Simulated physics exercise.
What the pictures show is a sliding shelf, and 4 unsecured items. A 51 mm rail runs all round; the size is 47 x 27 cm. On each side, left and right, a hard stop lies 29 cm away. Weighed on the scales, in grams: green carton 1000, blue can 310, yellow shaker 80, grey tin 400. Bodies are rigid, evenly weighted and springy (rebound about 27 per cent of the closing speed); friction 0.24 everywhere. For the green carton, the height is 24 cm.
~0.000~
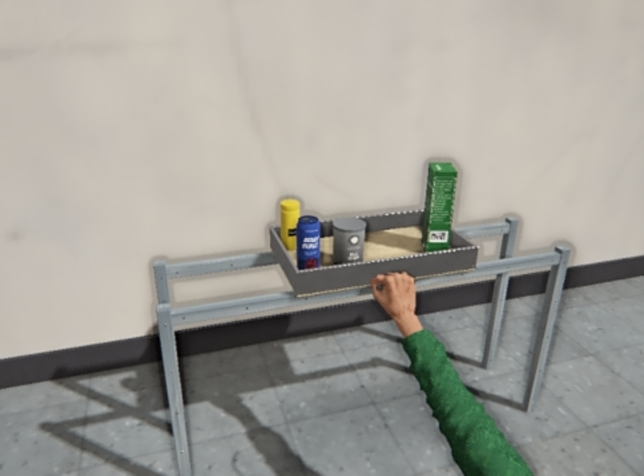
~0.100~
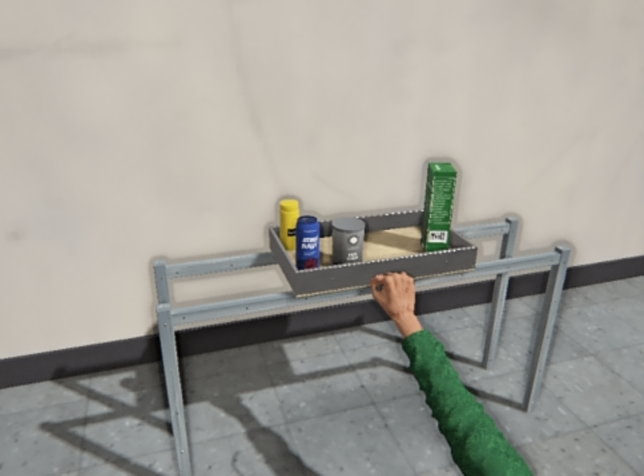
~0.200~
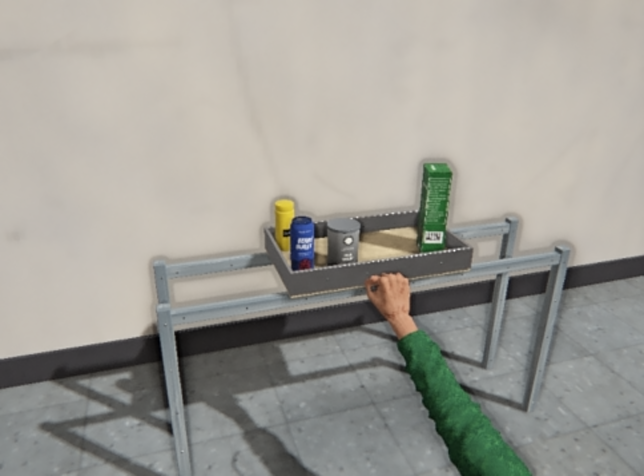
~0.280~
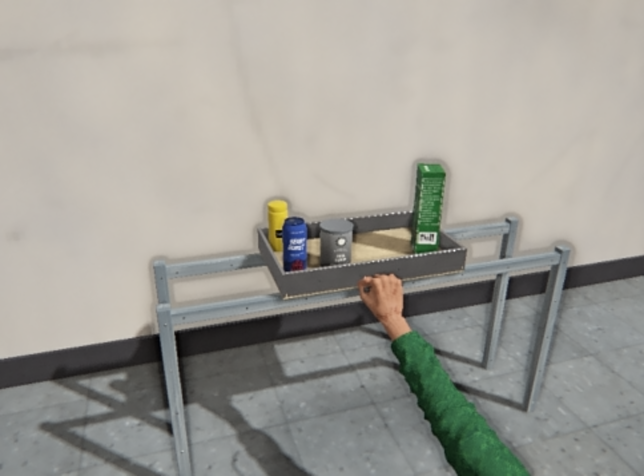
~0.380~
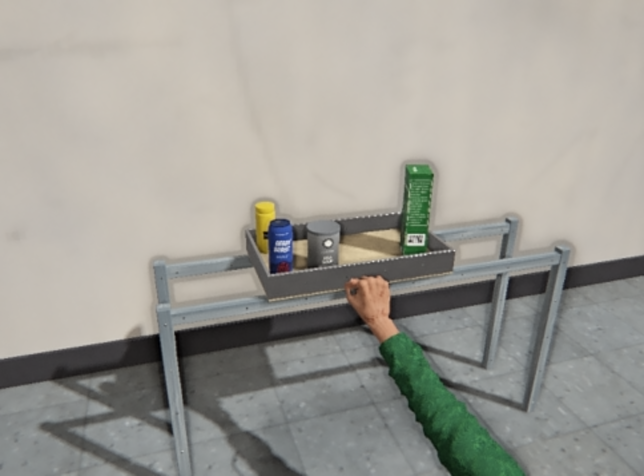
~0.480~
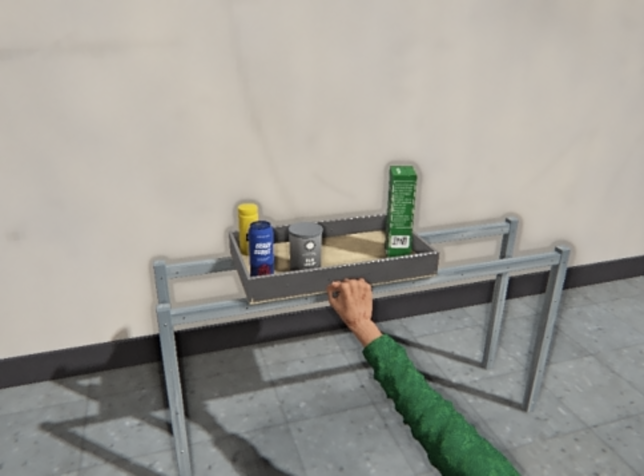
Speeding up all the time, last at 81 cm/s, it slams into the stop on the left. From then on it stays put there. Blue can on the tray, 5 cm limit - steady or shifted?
Steady.
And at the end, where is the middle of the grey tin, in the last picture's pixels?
Around (200, 261).
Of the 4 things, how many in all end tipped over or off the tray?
The number here is 0.
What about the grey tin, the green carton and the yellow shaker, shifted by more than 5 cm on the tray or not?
Here is how it goes: The grey tin moves off; next, the green carton moves off; last, the yellow shaker remains near its start.
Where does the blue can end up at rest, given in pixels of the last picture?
Roughly (187, 267).
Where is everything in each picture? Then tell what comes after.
Tray midway; blue can (308, 250); green carton (438, 209), in the first picture.
Tray midway; grey tin (348, 245); green carton (438, 209), in the second picture.
Tray moved 2 cm left; yellow shaker (285, 226); grey tin (343, 245), in the third picture.
Tray moved 3 cm left; green carton (427, 210); yellow shaker (278, 226), in the fourth picture.
Tray moved 7 cm left; grey tin (323, 248); green carton (416, 212), in the fifth picture.
Tray moved 11 cm left; blue can (261, 255); yellow shaker (249, 230), in the sixth picture.
Around 0.78 s, tray moved 29 cm left; blue can at 8° to upright near (179, 265); yellow shaker at 4° to upright; green carton shifted 3 cm.
Around 0.88 s, tray moved 29 cm left; blue can at 9° to upright near (180, 265); grey tin shifted 7 cm; green carton shifted 8 cm.
Around 0.98 s, tray moved 29 cm left; blue can at 4° to upright near (183, 268); green carton shifted 12 cm; grey tin shifted 8 cm.
Finally (1.7 s), not toppled but over 5 cm from the start, green carton and grey tin; the other 2 still in place (within 5 cm). Final places as that camera would see them, blue can near (187, 267).
